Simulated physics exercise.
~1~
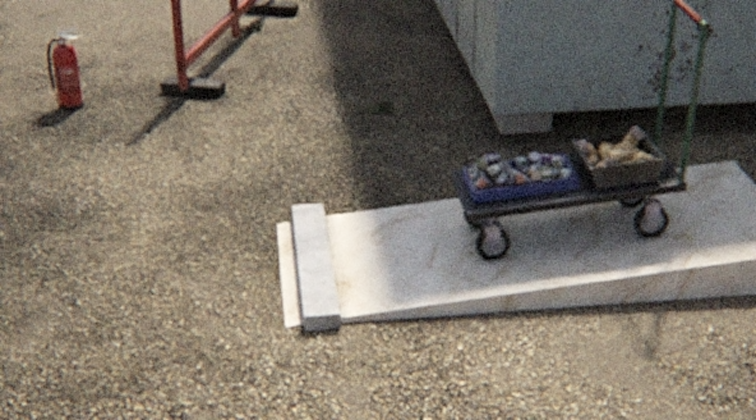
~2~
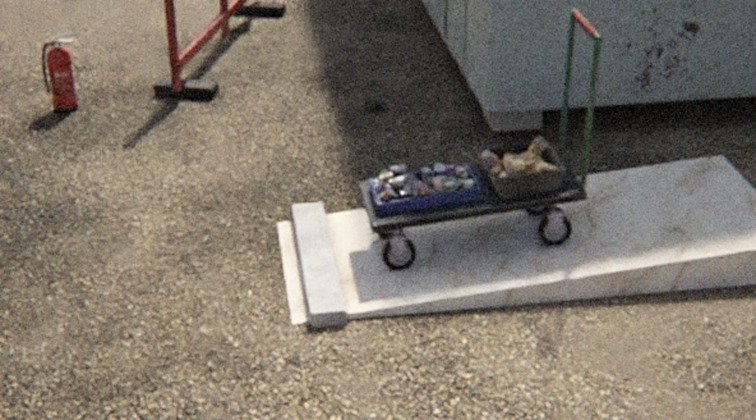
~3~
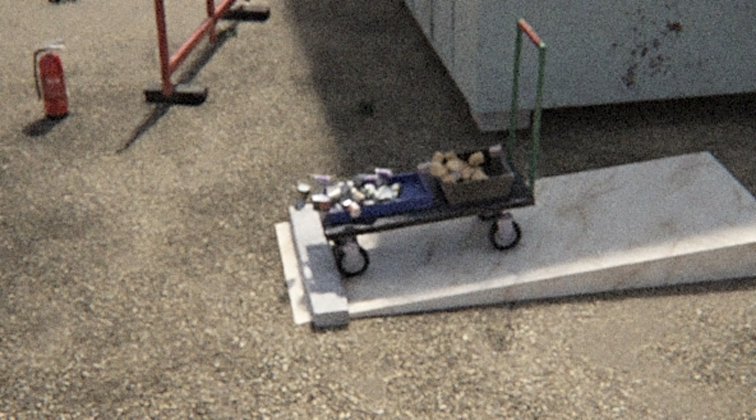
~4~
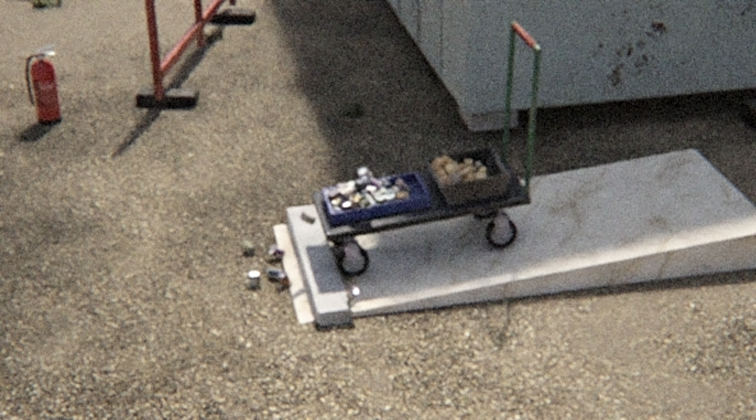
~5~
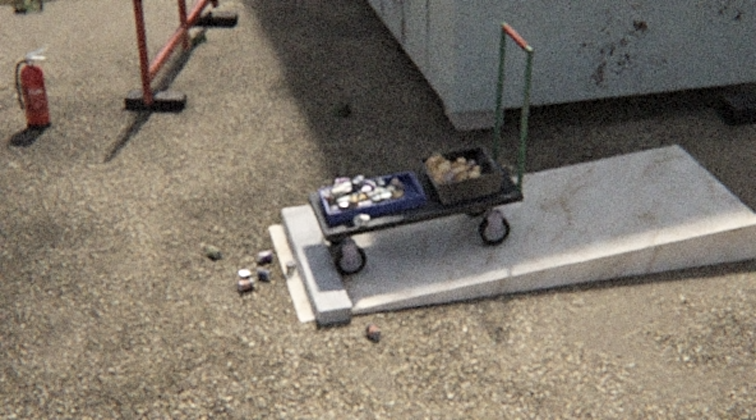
A flatbed trolley carrying a blue tote of small tins and a black tote of timber offcuts rolls left down a pale ramp and stops against a raised sill, its load shifting forward, and several small pieces spill onto the gravelly ground while most stay in the totes.
